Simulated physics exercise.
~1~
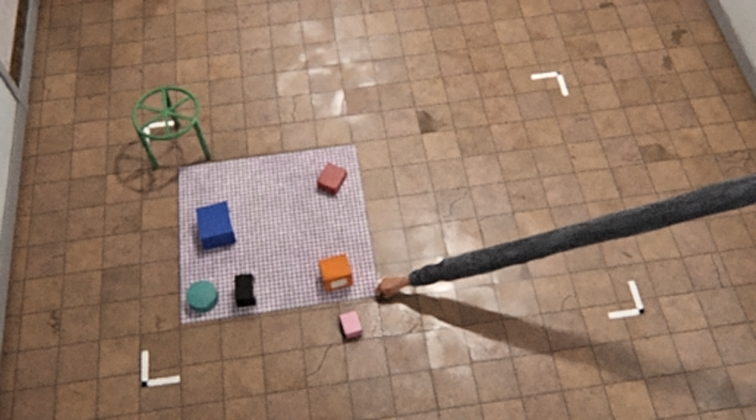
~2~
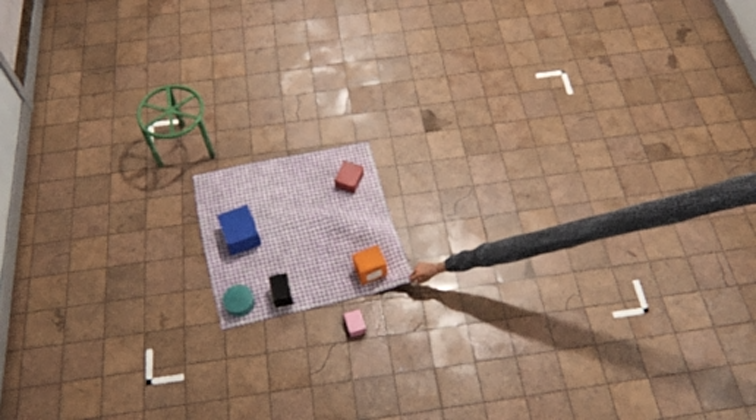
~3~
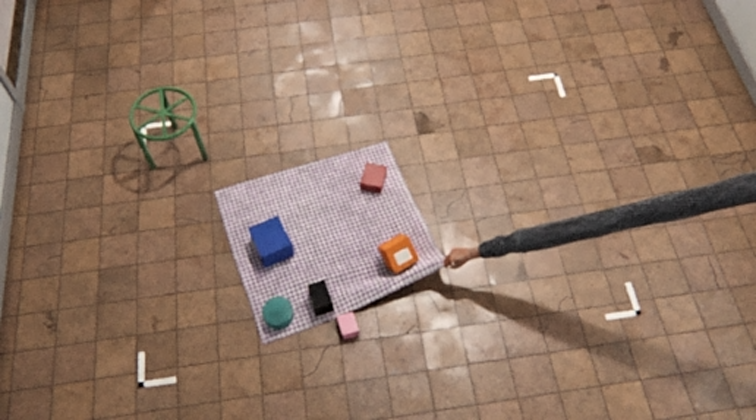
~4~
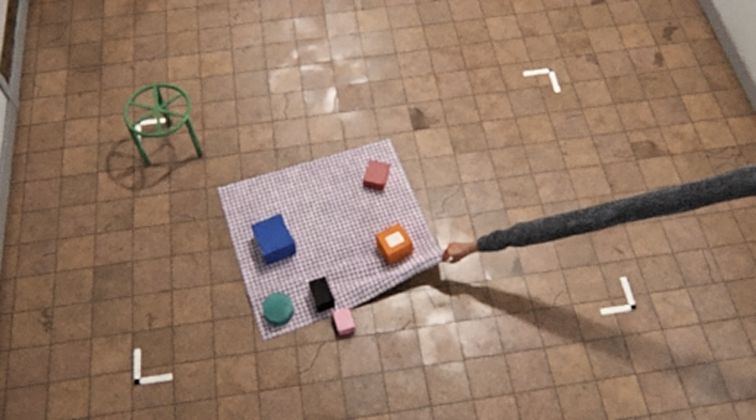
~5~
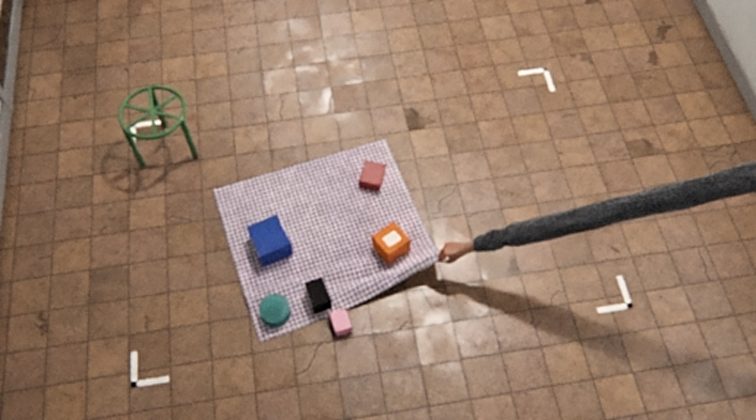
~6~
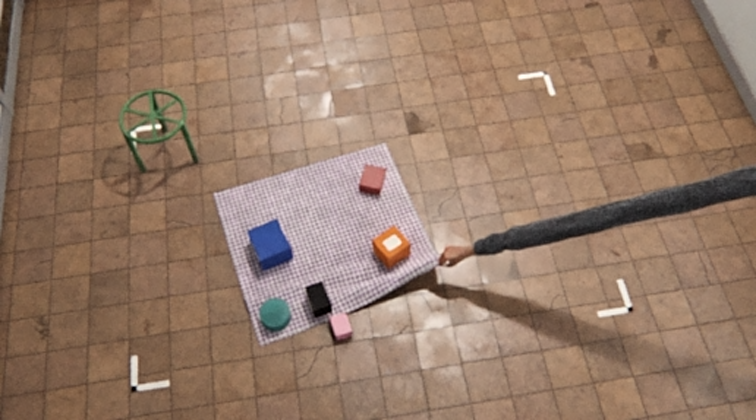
A hand drags a thin rug rightward with its objects, and the orange carton tips over.
